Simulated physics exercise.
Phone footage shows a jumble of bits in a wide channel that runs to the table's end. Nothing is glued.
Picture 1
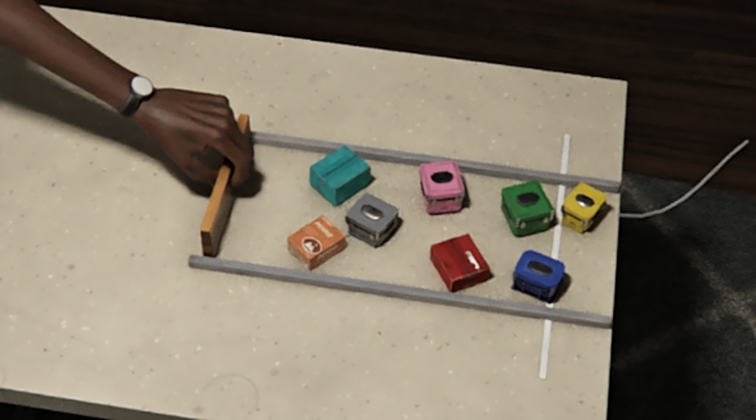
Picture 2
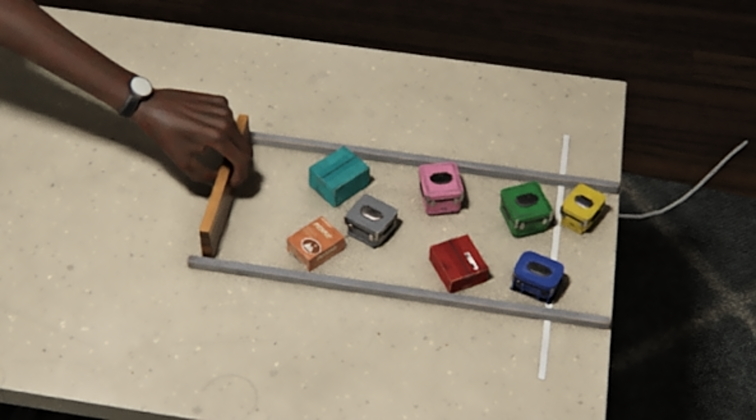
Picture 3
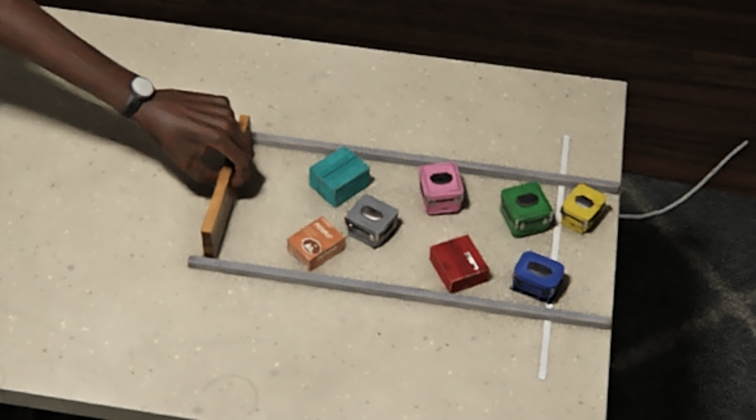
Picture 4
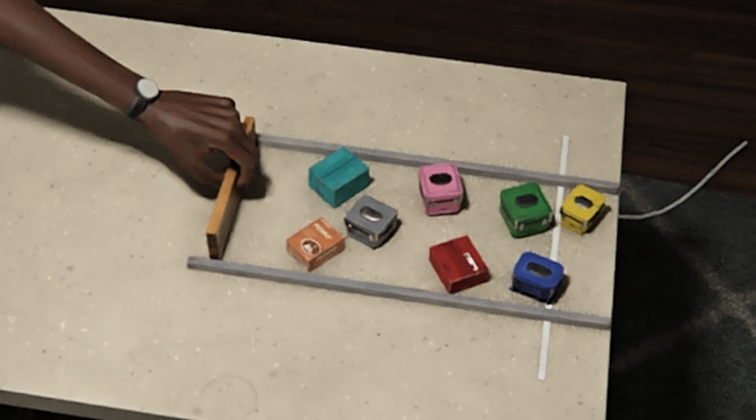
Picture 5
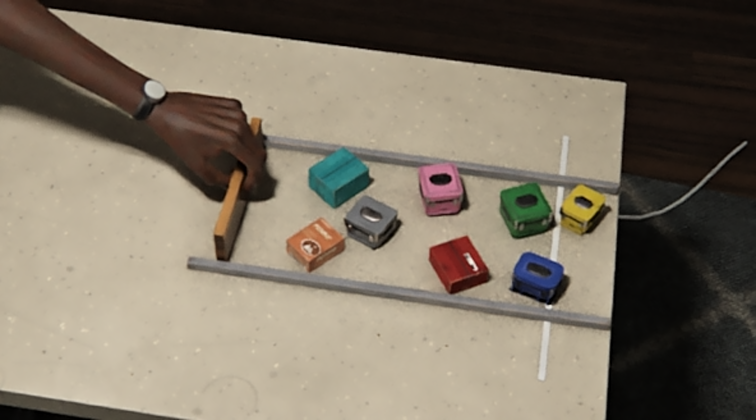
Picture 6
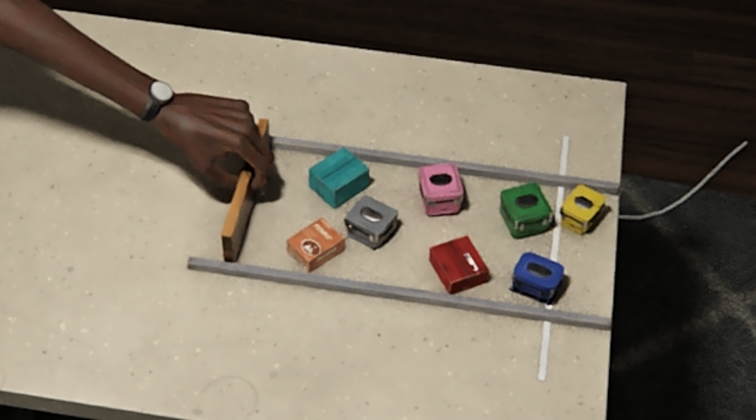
A hand wearing a watch held still at first, then slid a wooden board slightly to the right between two grey rails, while the colourful boxes and cases ahead of it stayed put.
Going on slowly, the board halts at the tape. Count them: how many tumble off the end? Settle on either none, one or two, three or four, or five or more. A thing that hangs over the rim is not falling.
The number that falls off comes to three or four.
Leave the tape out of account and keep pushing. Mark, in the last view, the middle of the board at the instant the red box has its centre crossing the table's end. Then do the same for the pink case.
(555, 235) and (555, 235), roughly.
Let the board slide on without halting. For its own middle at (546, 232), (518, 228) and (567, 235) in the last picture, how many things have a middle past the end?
First 3, next 3, last 5.
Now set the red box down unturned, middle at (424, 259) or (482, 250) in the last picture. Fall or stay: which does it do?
Placed there, the red box keeps its spot, and in the other spot it keeps its spot.
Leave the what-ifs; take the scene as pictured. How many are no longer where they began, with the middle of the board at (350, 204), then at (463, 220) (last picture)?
The first number is 3, the next one 8.
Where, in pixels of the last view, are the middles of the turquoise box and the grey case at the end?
About (580, 200), and about (576, 242).
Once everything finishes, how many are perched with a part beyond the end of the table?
Result: 2.
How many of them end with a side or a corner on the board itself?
All in all, 3.
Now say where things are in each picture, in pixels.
The first frame shows yellow case (583, 209); blue case (539, 276); green case (526, 209); board (227, 185); tape (556, 247).
The second frame shows blue case (538, 277); turquoise box (339, 177).
The third frame shows green case (525, 210); orange box (316, 244).
The fourth frame shows yellow case (582, 210); grey case (371, 222).
The fifth frame shows blue case (537, 278); pink case (440, 190).
The sixth frame shows yellow case (582, 210); blue case (538, 278); green case (525, 211); board (247, 190); tape (555, 248).
Soon after, none off yet; yellow case at rest near (582, 210); blue case at rest near (538, 278); green case at rest near (525, 211).
Then, none off yet; yellow case moved a little near (599, 212); blue case moved a little near (557, 279); green case moved about its own width near (562, 221).
At rest, the number that fall off is three or four; fallen, green case, blue case and yellow case.
